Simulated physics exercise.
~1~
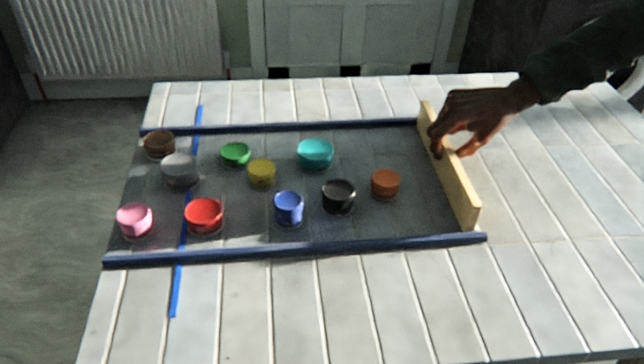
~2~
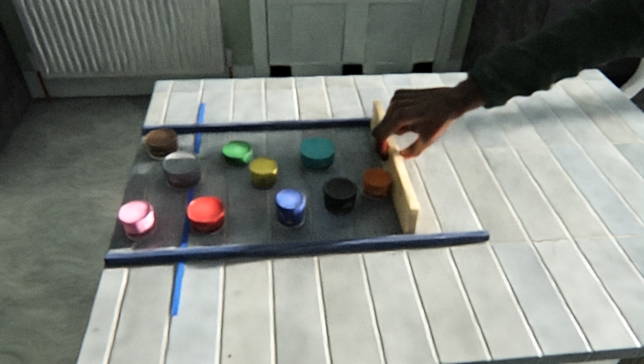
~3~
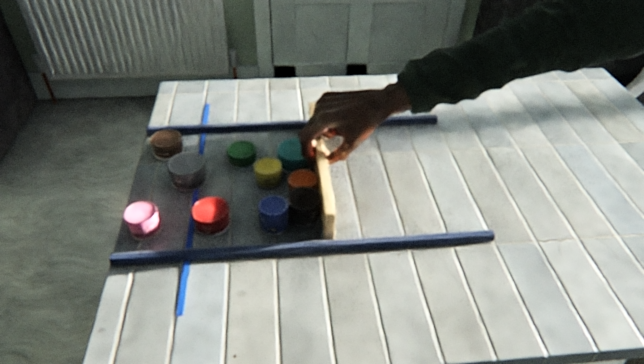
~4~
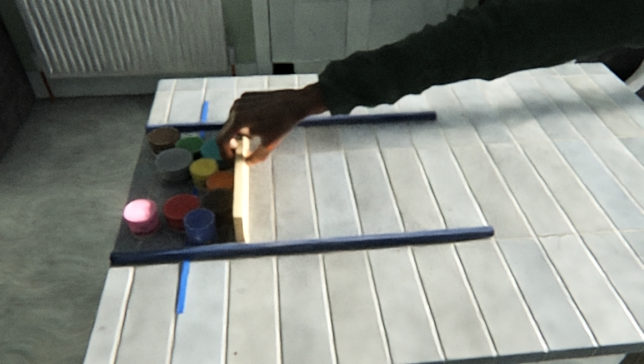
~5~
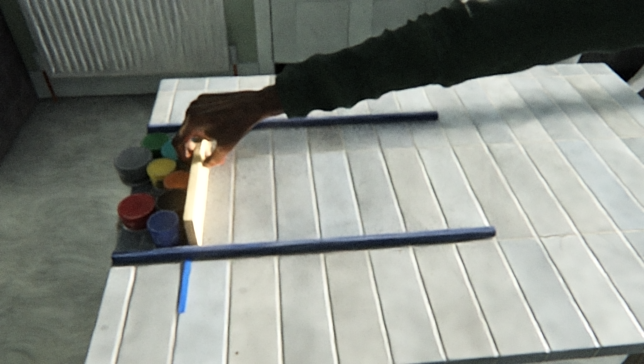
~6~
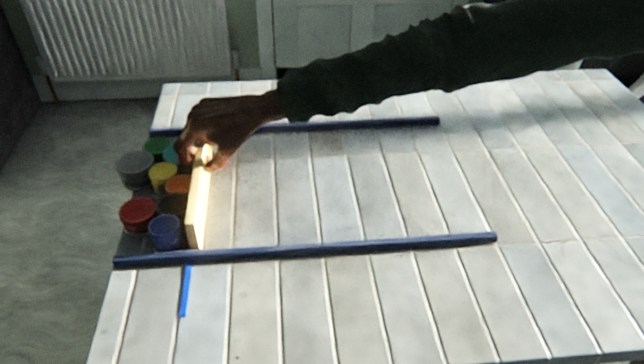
At the start, a hand holds an upright wooden board at the right of a dark channel on a white slatted table, with small colourful tins scattered to its left. The hand slides the board left, and it reaches the orange tin and pushes it along. The black tin is swept up next, then more tins bunch together as the board nears the blue tape. The crowded tins are shoved toward the table's left end, and the pink and brown ones go over the edge. Finally the board stops around the tape, still held, with the remaining tins packed against it.
